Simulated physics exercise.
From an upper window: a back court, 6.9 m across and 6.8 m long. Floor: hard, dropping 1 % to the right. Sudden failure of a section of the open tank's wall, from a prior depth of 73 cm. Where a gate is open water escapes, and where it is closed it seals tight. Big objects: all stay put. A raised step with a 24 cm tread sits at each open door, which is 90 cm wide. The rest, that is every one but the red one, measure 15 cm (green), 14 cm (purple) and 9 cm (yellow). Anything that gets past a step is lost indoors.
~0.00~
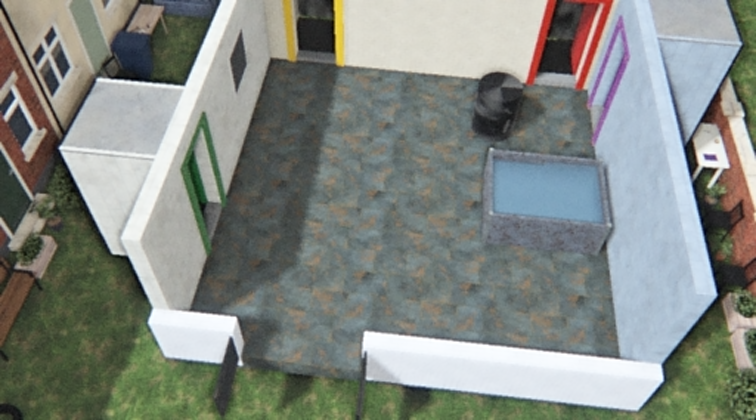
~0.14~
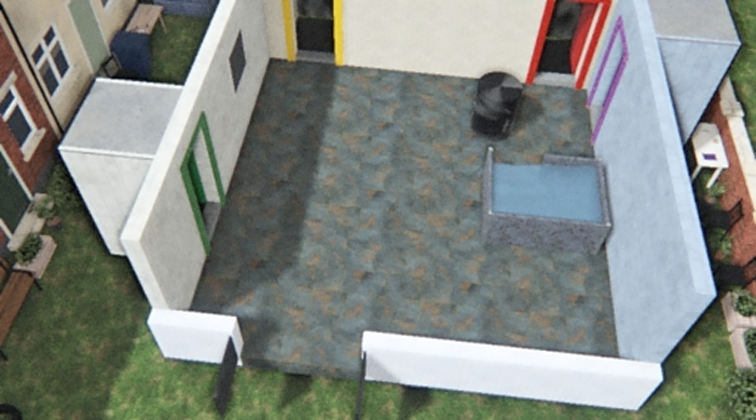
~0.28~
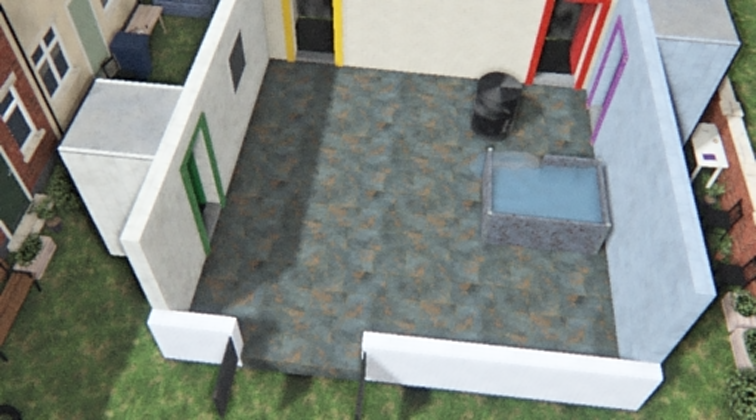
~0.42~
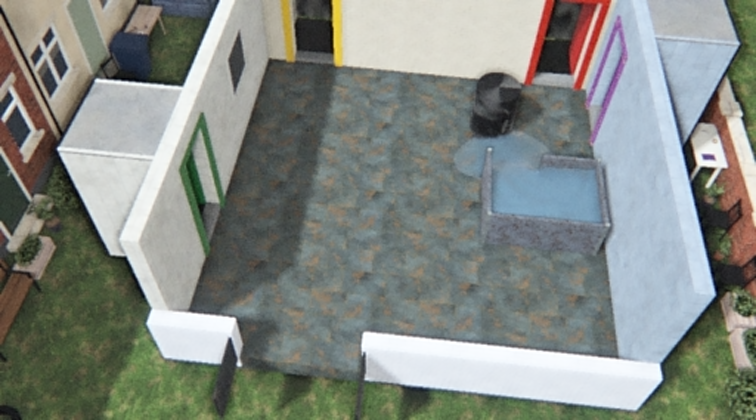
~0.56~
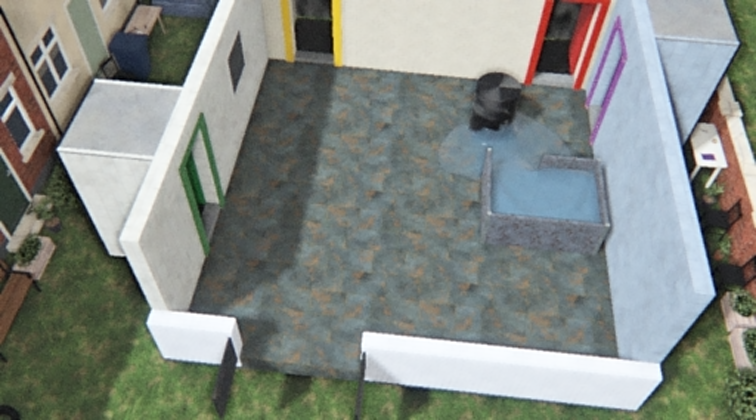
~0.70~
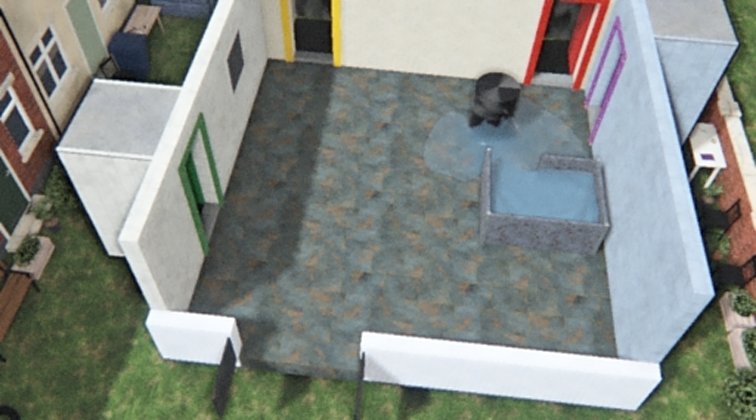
Water pouring from a gap in the far wall of an open tank, spreading across the patterned paving around a black bin.
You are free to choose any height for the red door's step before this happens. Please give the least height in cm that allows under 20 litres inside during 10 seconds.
It would have to be roughly 22 cm high.
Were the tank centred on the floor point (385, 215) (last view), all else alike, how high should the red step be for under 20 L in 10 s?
About 10.0 cm.
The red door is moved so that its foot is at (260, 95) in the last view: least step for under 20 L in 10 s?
Around 8.5 cm would do it.
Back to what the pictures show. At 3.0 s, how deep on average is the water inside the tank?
Around 25 cm deep on average.
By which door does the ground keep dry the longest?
Door: Green.
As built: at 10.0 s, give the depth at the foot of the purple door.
You'd measure close to 7.5 cm there.
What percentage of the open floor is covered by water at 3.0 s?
Some 40 in a hundred.
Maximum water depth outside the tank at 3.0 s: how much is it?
I'd estimate roughly 26 cm.
After 1.4 s water covers 20 % of the floor, deepest (45 cm) near (500, 145); 10 cm at the red door, 11 litres in over its 14 cm step.
After 3.0 s water covers 40 % of the floor, deepest (26 cm) near (583, 93); 19 cm at the red door, 72 litres in over its 14 cm step.
After 10.0 s water covers 80 % of the floor, deepest (8 cm) near (587, 122); 7 cm at the red door, 96 litres in over its 14 cm step.
At the red door as built, the water arrived by 1.0 s and peaked near 27 cm at 1.8 s.
Run again over the same 10 s with other heights there, 29 litres in over 20 cm, 6 litres over 26.5 cm. The limit of 20 litres is kept from about 22 cm up.
